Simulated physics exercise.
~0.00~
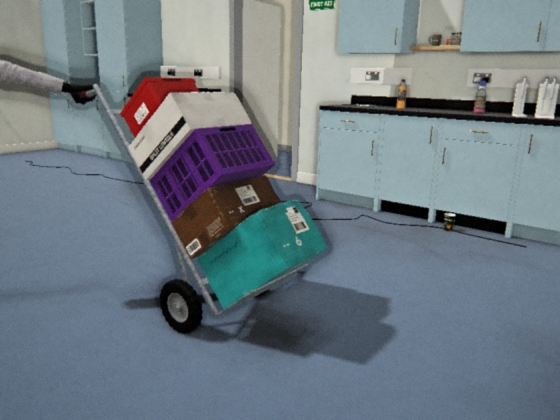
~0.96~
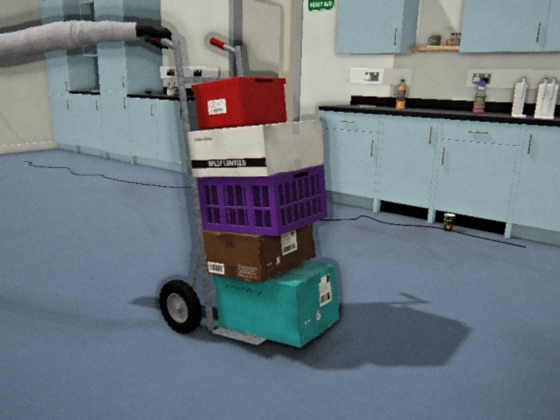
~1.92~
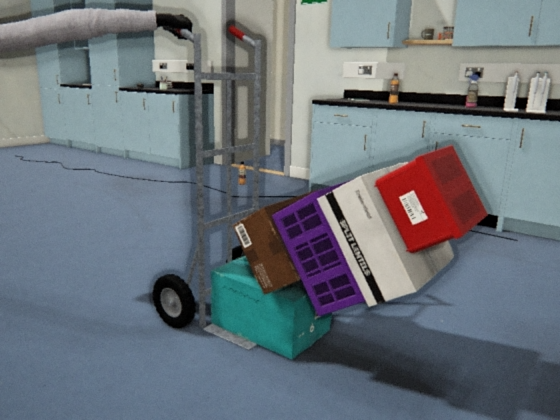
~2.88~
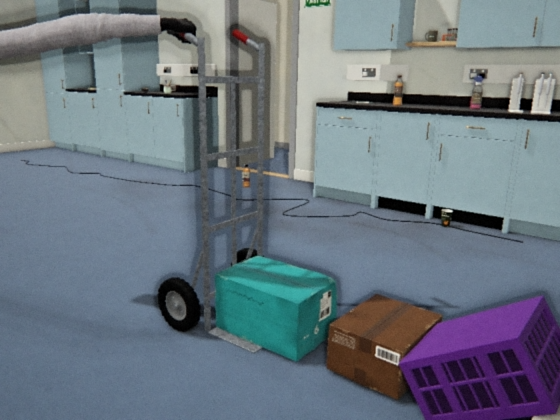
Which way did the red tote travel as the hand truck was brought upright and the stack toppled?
The red tote moved to the right, going over with the rest of the toppling stack.
